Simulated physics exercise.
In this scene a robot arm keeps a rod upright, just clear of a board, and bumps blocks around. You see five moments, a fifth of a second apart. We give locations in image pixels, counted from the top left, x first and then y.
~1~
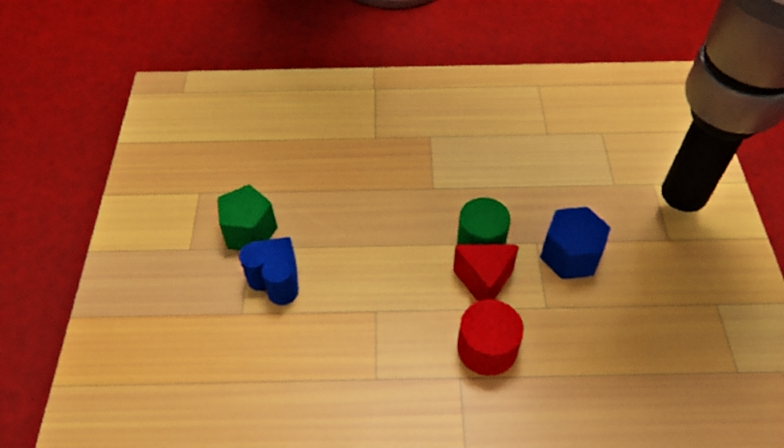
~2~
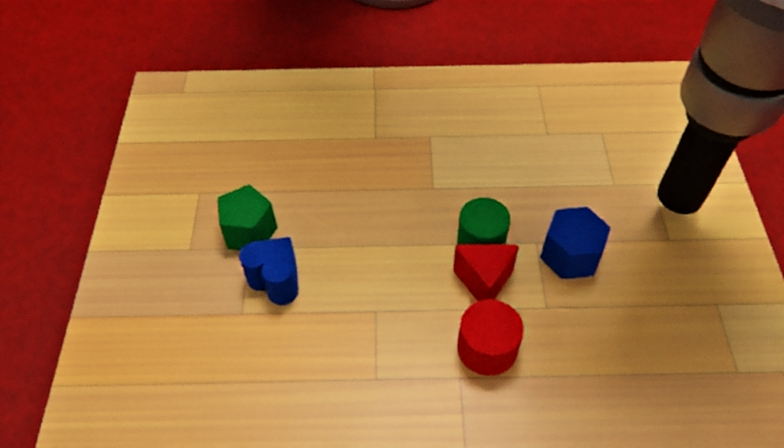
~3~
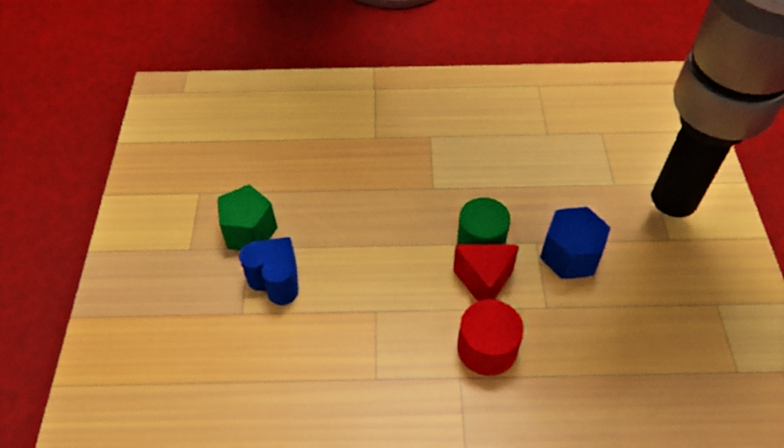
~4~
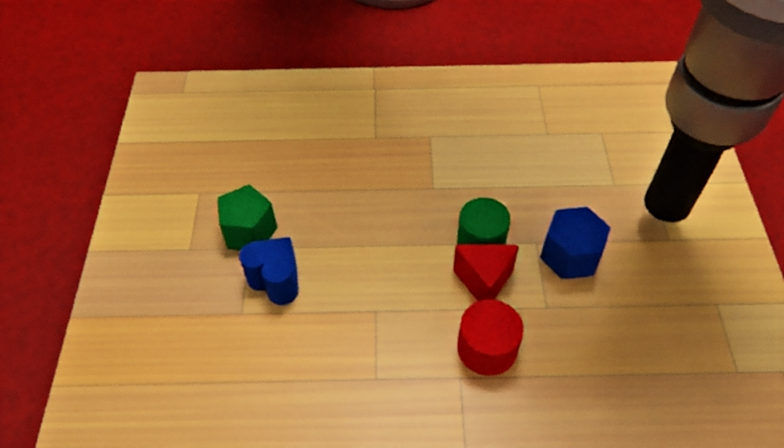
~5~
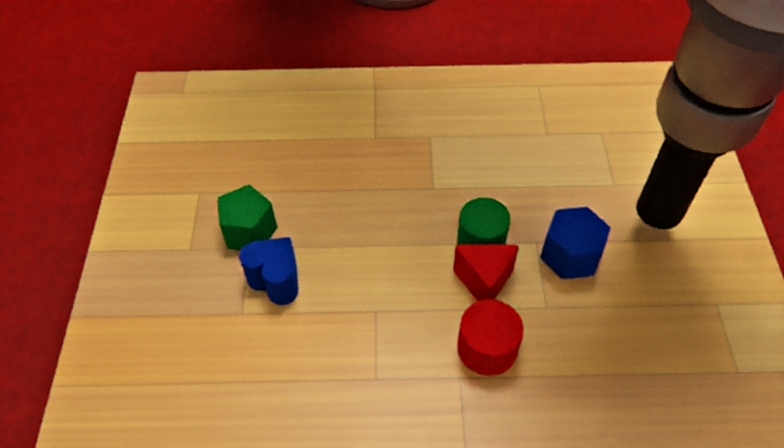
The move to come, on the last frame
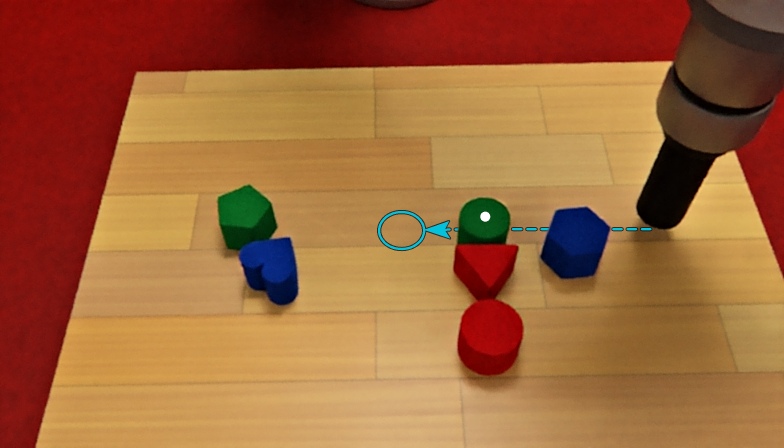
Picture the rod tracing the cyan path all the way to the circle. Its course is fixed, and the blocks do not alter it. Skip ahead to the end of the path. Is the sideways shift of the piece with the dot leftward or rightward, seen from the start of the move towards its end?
It moves off to the left.
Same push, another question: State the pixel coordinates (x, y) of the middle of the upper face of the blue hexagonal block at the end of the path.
By then it is at (546, 248).
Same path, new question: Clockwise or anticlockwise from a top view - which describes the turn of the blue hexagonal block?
Twists anticlockwise.
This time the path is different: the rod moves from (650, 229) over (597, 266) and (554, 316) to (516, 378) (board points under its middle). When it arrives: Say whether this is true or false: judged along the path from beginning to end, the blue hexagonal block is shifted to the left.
The claim does not hold.
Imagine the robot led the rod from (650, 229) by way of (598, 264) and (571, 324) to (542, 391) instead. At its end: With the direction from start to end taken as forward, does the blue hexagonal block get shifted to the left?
It seems not.
Path on the board, in a line from (650, 229) to (402, 230); the dot is on the green cylinder.
The first path, step by step. One third of the way, rod at (572, 211); blue hexagonal block at (554, 241), turned 30° anticlockwise.
Two thirds of the way, rod at (487, 211); green cylinder at (447, 225); red triangular piece at (483, 262); blue hexagonal block at (546, 248), turned 45° anticlockwise.
At the end, rod at (402, 212); green cylinder at (391, 245); red triangular piece at (483, 262); blue hexagonal block at (546, 248), turned 45° anticlockwise.
